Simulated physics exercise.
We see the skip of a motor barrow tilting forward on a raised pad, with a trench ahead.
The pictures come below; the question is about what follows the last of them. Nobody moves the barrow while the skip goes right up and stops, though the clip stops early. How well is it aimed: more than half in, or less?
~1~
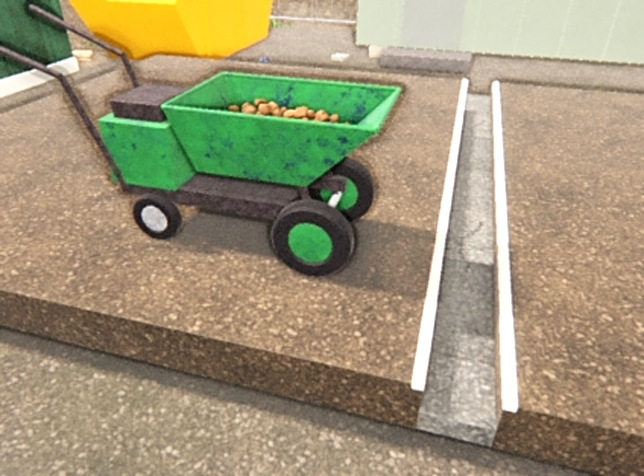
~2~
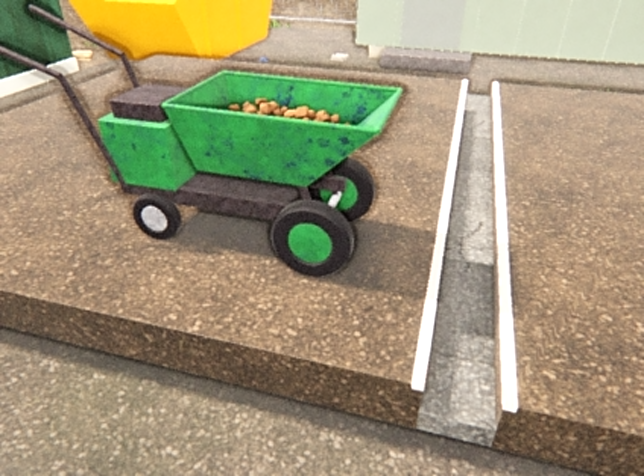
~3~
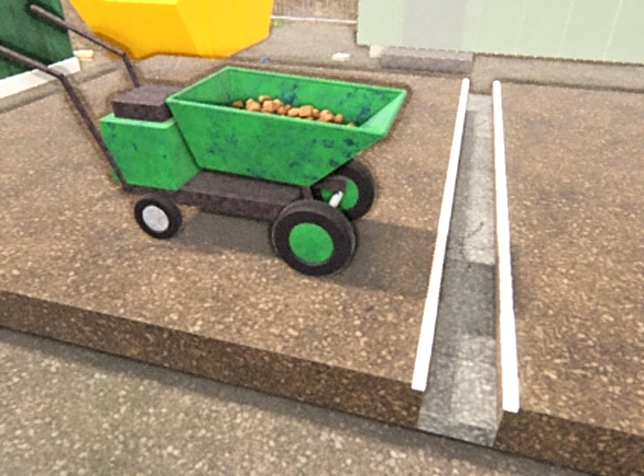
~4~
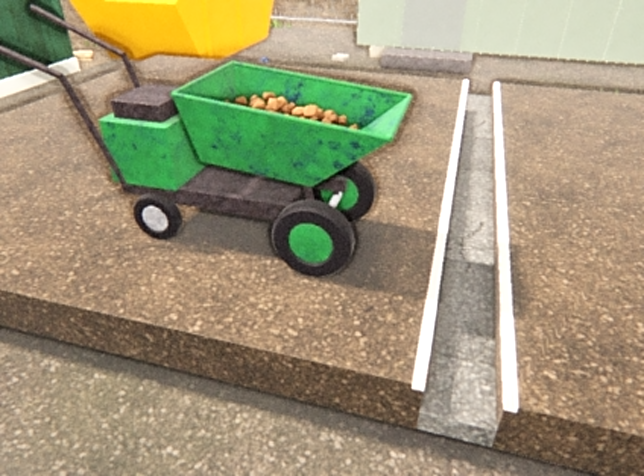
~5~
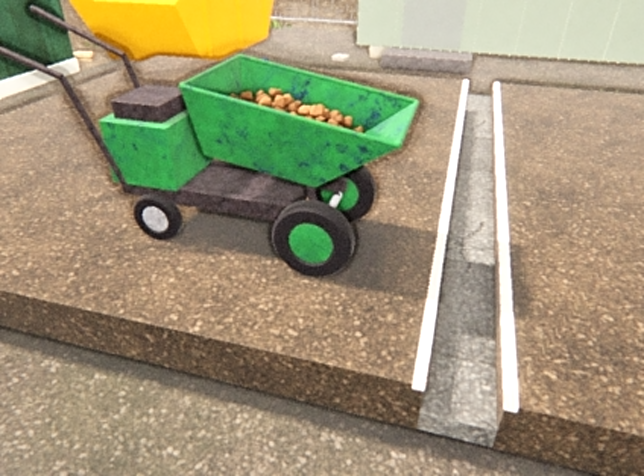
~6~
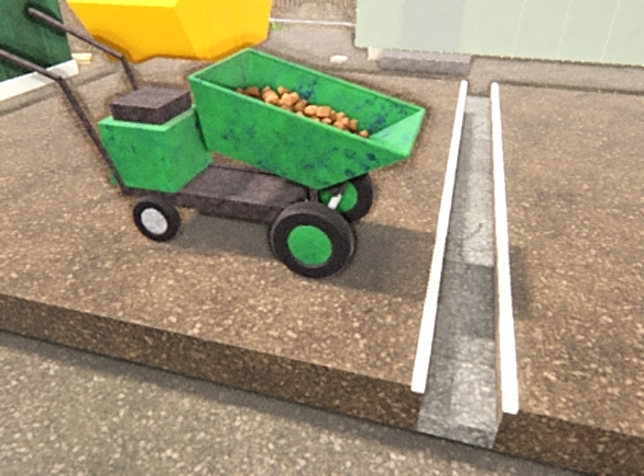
The trench will hold the main part of the load.
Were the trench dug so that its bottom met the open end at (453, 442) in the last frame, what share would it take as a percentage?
Something close to 100 per cent.
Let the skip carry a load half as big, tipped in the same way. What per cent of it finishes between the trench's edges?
100 per cent, roughly.
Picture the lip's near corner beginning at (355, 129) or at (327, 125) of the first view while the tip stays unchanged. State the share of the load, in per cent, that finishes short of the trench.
Roughly 0 per cent, then roughly 20 per cent.
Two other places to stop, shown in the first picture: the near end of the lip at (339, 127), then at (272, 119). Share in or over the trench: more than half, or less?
The first place leaves the greater portion between the edges, the second place the lesser portion.
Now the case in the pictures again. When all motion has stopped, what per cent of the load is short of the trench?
About 0 %.
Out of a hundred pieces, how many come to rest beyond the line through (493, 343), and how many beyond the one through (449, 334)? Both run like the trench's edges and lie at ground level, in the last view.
First 20 in a hundred, second 70 in a hundred.
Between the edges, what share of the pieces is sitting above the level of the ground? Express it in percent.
About 10 per cent.
Soon after the last picture, skip tipped well over; all in the skip.
A little later, skip tipped steeply; most in the skip; about a quarter in or heaped over the trench; a stray few beyond it; a stray few falling.
Later still, skip tipped right over; a small part in the skip; most in or heaped over the trench; a small part beyond it.
At rest, skip tipped right over; a small part in the skip; most in or heaped over the trench; a small part beyond it.
